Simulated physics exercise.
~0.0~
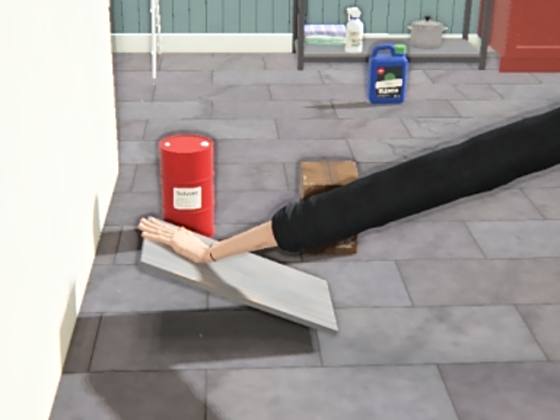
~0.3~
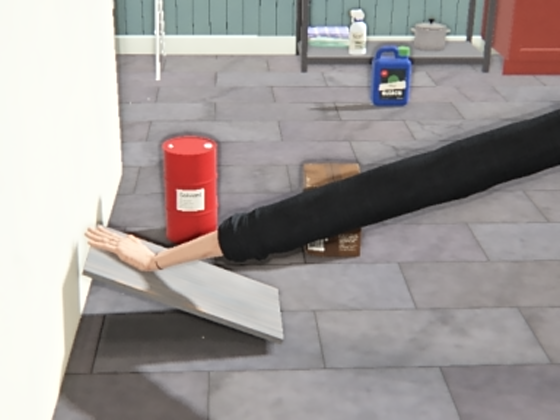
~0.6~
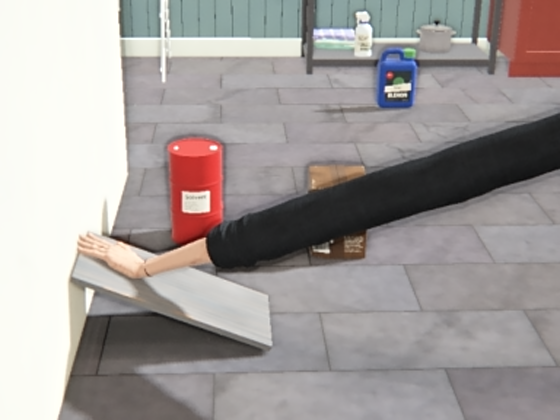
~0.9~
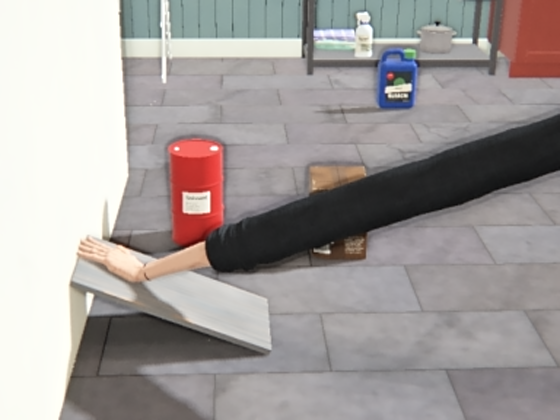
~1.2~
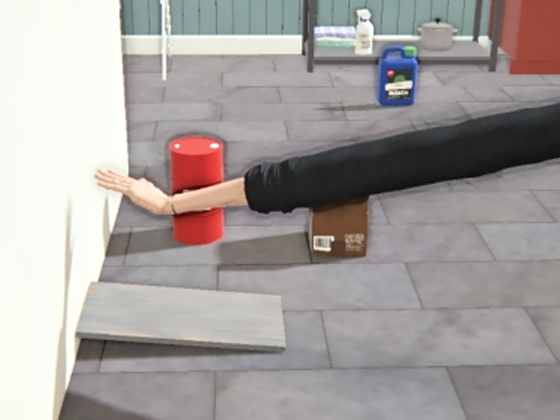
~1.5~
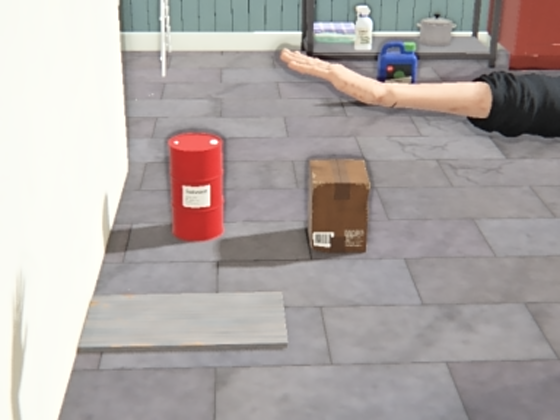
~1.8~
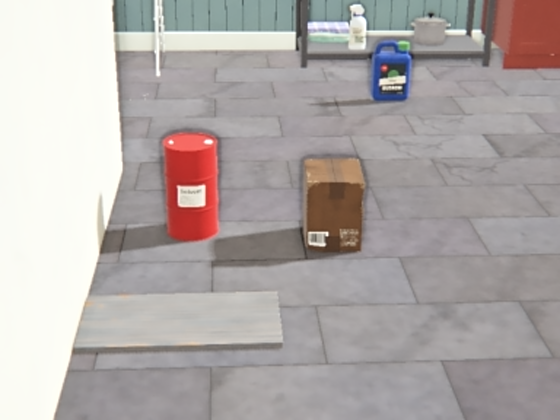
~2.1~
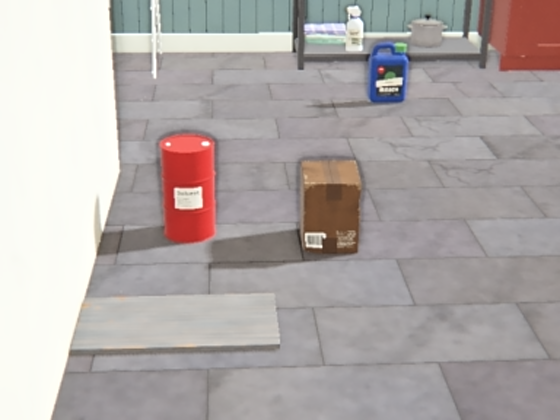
The footage shows a hand moving a tilted grey board left across a tiled floor to lean against a white wall, then letting go and withdrawing as the board slips down and ends lying flat, while a red canister and brown box stay in place behind it.
